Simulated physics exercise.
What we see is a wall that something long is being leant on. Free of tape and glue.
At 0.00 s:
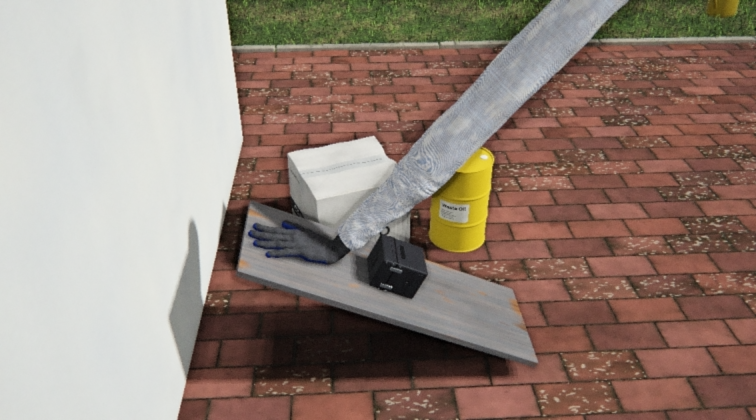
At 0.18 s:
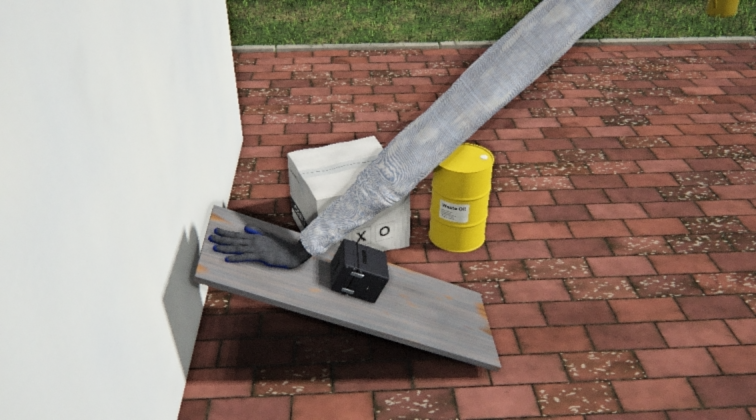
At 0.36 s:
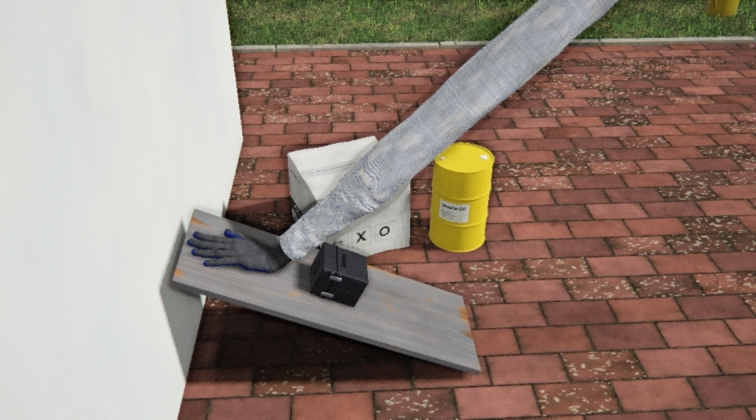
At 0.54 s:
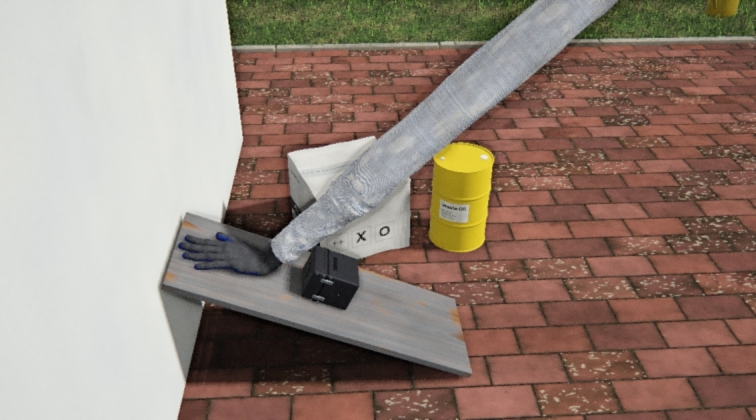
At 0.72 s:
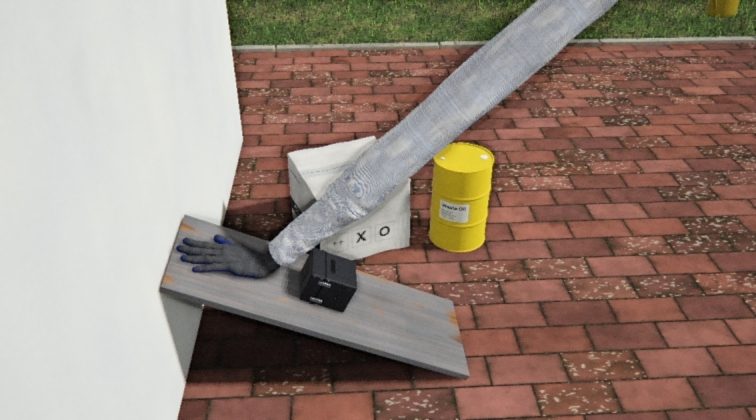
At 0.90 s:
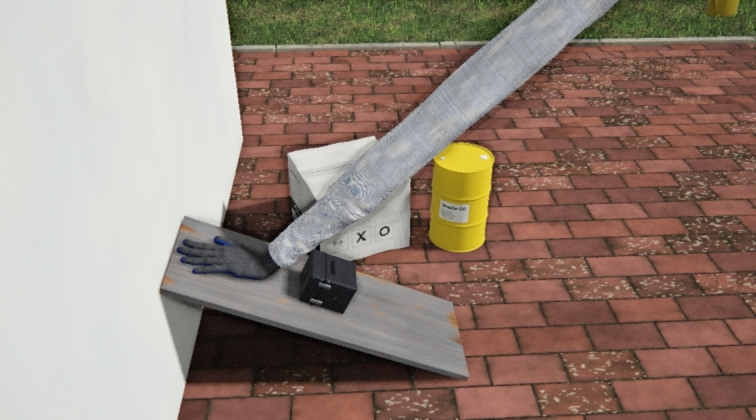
A gloved hand on a grey-sleeved arm moves a sloping grey board, with a small black box on it, leftward to a white wall, the motion shrinking until hand and board are nearly still. The fixed view looks down on red brick paving edged by grass. Behind the board sits a whitish box, its dark markings coming into view, with a yellow drum to its right.
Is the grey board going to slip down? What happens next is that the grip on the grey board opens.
Yes - I expect it to come down.
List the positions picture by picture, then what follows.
On its way; grey board (393, 284); yellow canister (460, 198), in the first picture.
On its way; grey board (356, 288); yellow canister (460, 198), in the second picture.
On its way; grey board (336, 292); yellow canister (460, 198), in the third picture.
On its way; grey board (328, 295); yellow canister (460, 198), in the fourth picture.
Propped up under the hand; grey board (325, 297); yellow canister (460, 198), in the fifth picture.
Propped up under the hand; grey board (325, 298); yellow canister (460, 198), in the sixth picture.
After 1.20 s, grey board sunk by 17° near (340, 329).
After 1.30 s, grey board sunk by 26° near (345, 339).
At rest (2.2 s), moved from the start, grey board; the other 2 in place. Seen from the same camera at the end, grey board near (347, 344). The board slips out.
